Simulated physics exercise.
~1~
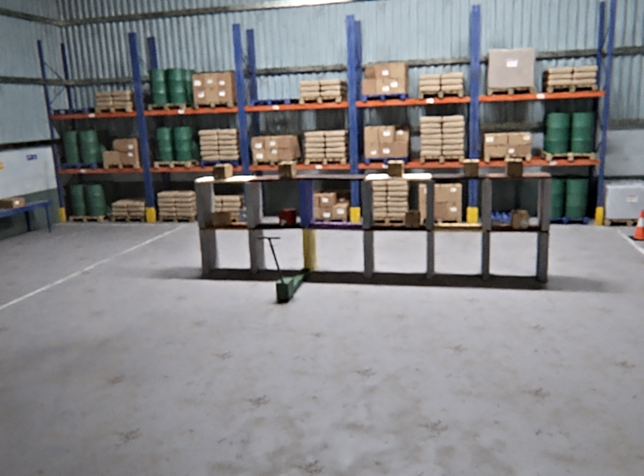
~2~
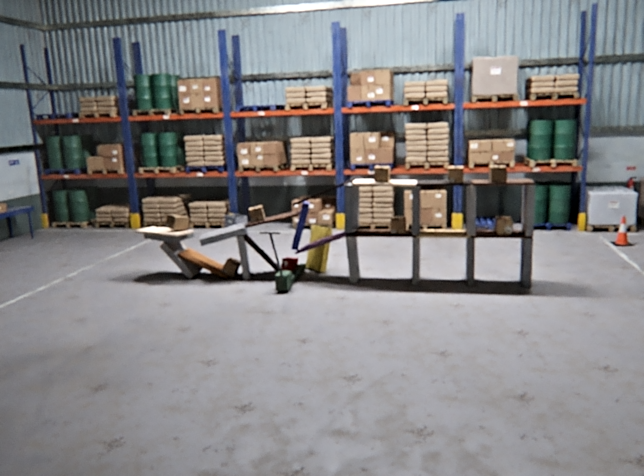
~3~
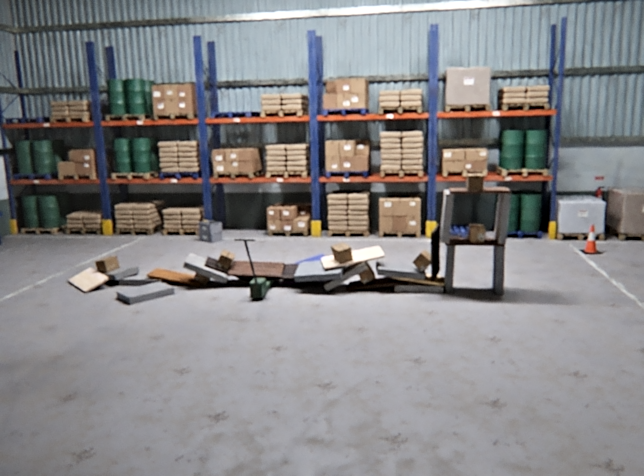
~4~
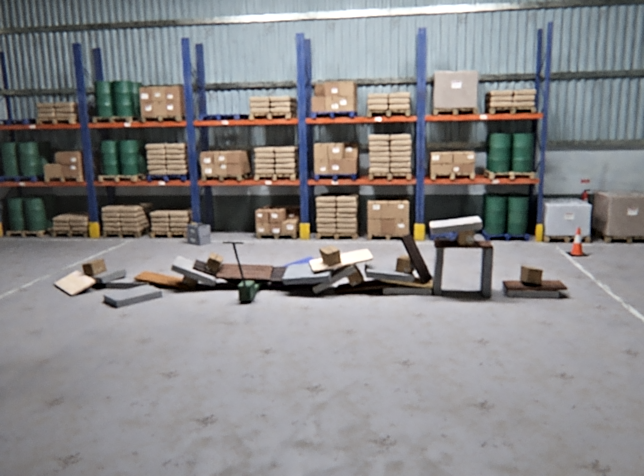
To begin with, a long two-tier row of grey uprights and boards, with one blue and one yellow upright, stands in a warehouse before tall loaded racks, a small green jack at its foot. As the view pans slightly right, the left part gives way, the blue and yellow uprights leaning and boards and cartons dropping around the jack. The collapse then spreads rightward, flattening most of the row and leaving only the right end standing. Finally that end's upper tier comes down too, leaving one low bay upright beside the scattered boards and the still jack.
